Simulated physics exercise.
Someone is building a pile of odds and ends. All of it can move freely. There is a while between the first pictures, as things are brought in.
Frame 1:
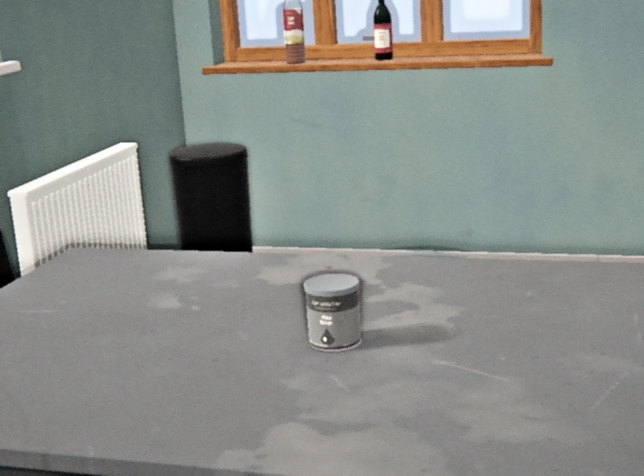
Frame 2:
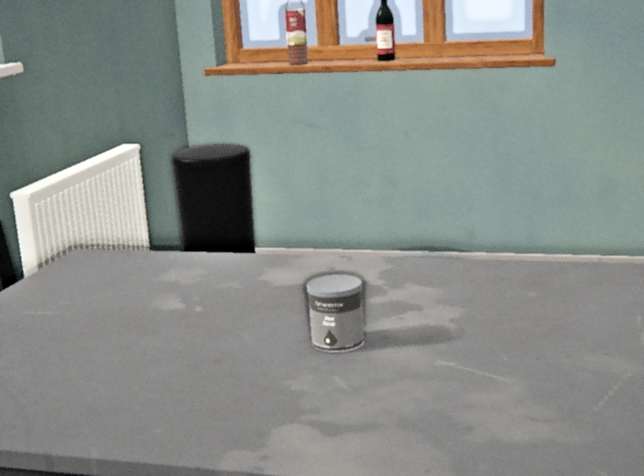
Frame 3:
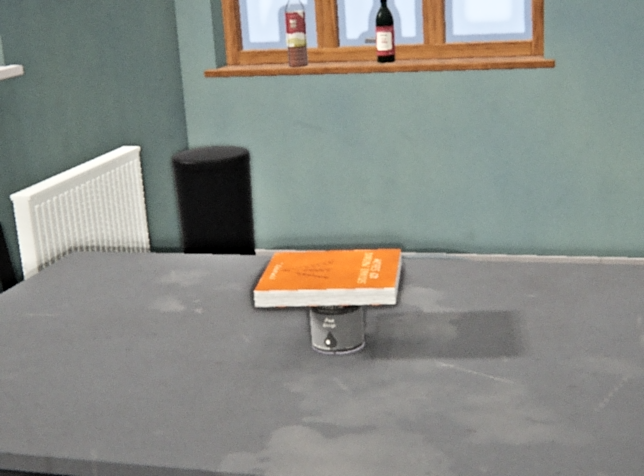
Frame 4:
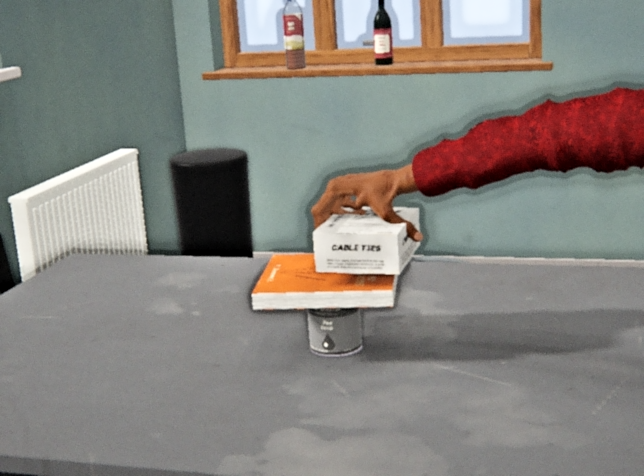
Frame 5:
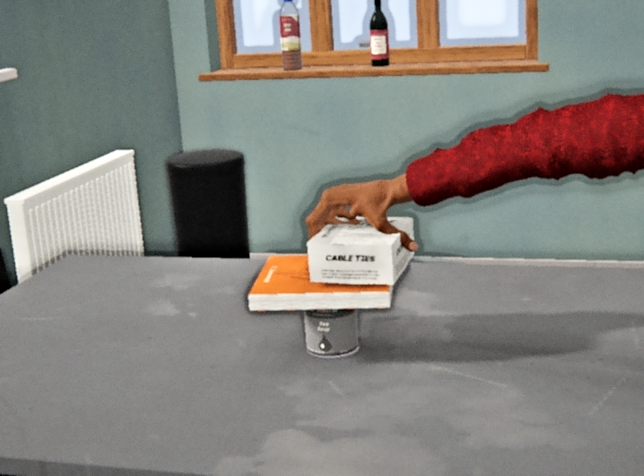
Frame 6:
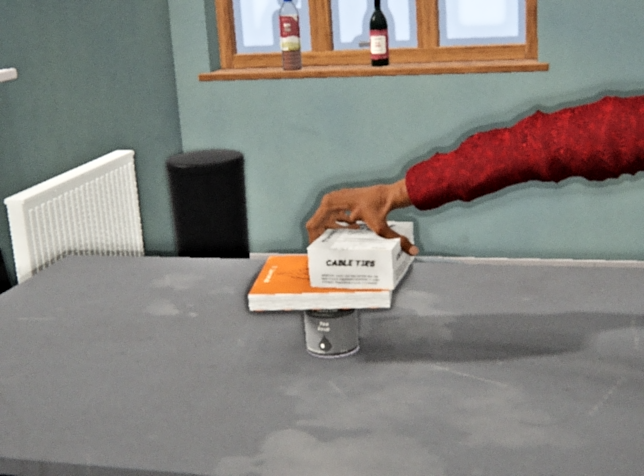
An arm in a red sleeve works above a grey table in a green-walled room, seen from slightly above and in front. A small grey pot sits mid-table, with a white radiator and black cylinder behind at left and two bottles on the wooden windowsill. An orange book appears flat on the pot, then the hand lowers a white box onto it and keeps hold as the view shifts very slightly.
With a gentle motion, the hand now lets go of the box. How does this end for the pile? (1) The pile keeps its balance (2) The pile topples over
1, the pile keeps its balance.
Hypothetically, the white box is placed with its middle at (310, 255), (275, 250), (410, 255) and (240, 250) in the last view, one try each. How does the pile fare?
Attempt one, the pile survives; attempt two, it survives; attempt three, it falls over; attempt four, it falls over.
Then, 0.20 s after the last picture, nothing has stirred.
Then, 0.50 s after the last picture, white box resting near (363, 254).
At rest, all 3 in place. Seen from the same camera at the end, white box near (363, 254). The pile holds.
